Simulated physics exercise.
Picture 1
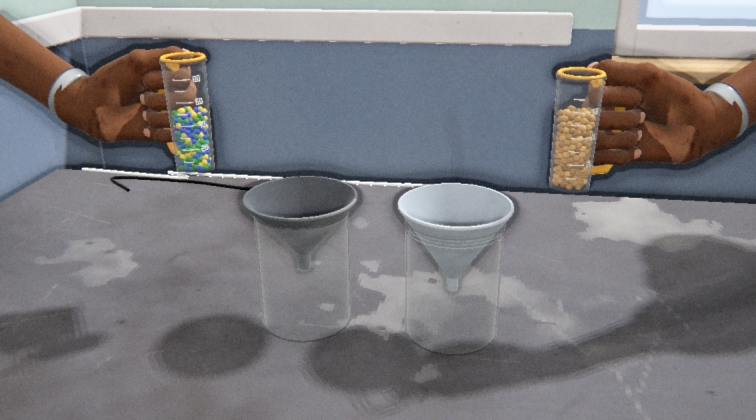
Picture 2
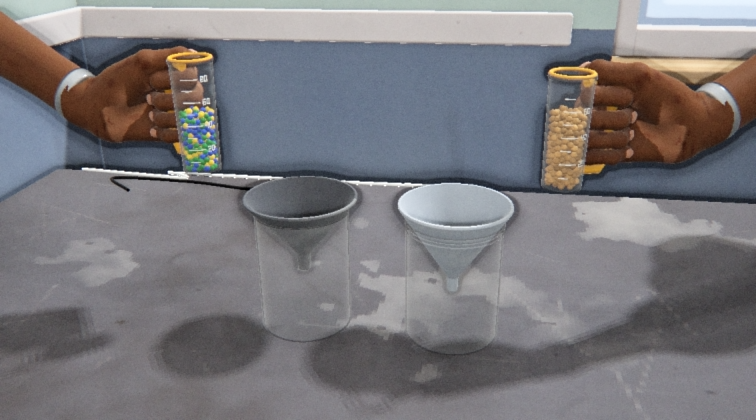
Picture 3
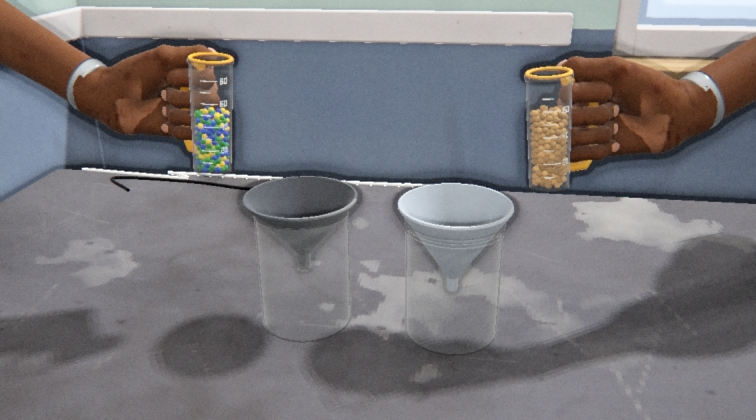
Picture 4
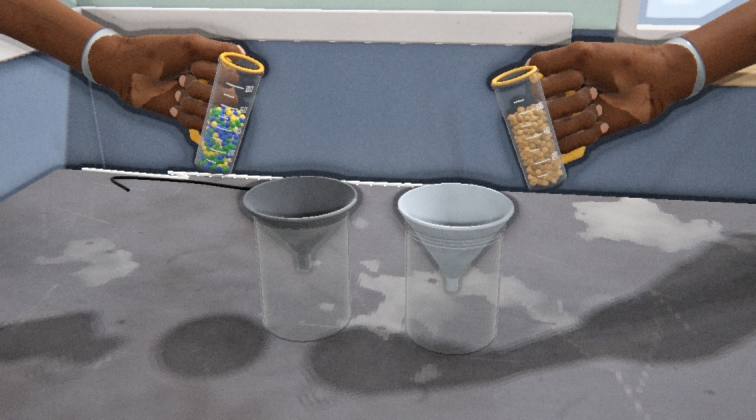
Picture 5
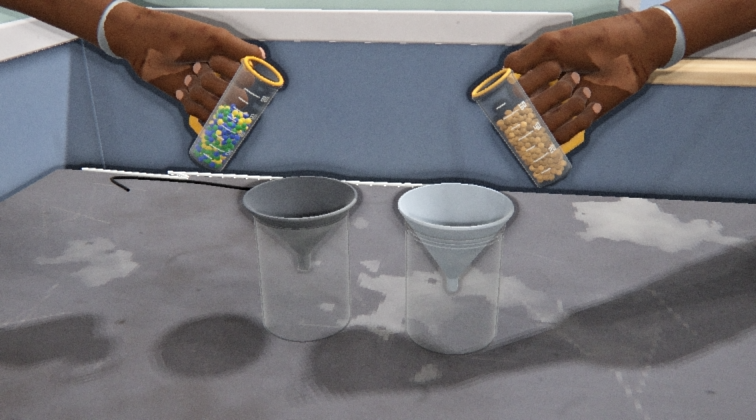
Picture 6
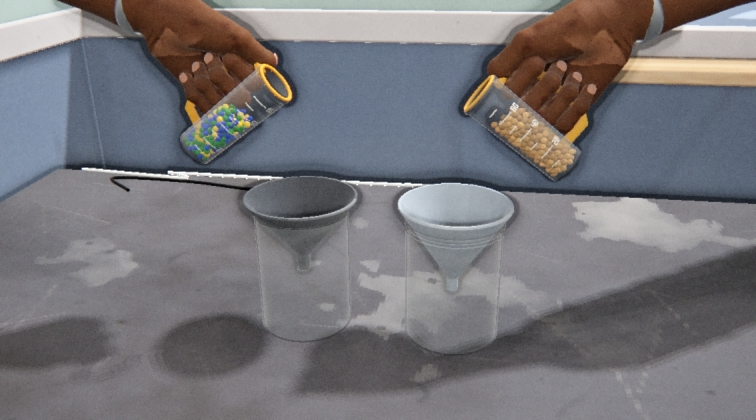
Two brown-skinned hands hold clear, yellow-rimmed cups above a stained grey tabletop, seen from slightly above against a blue wall. The left cup contains blue, green and yellow beads, the right one tan beads, and between them stand a dark grey funnel and a pale grey funnel over clear cylinders. Both hands move inward, tilting the cups steadily toward each other, while the camera stays still.
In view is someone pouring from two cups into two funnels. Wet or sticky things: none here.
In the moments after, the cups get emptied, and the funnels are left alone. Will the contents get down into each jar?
When it's done, the left funnel backs up and the right funnel backs up.
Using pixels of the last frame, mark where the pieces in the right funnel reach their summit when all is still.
I'd put it somewhere near (445, 235).
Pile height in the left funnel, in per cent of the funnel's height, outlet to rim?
Measured level: Roughly 70 in a hundred.
Then, 0.44 s after the last picture, left, all still in the cup; right, all still in the cup.
Then, 0.83 s after the last picture, left, most still in the cup, a small part in or over the funnel; right, most still in the cup, about a quarter in or over the funnel.
Then, 1.16 s after the last picture, left, a stray few still in the cup, nearly all in or over the funnel, a stray few down in the jar; right, a stray few still in the cup, nearly all in or over the funnel, a stray few down in the jar.
At rest, left, nearly all stuck in the funnel, a stray few down in the jar; right, nearly all stuck in the funnel, a stray few down in the jar.
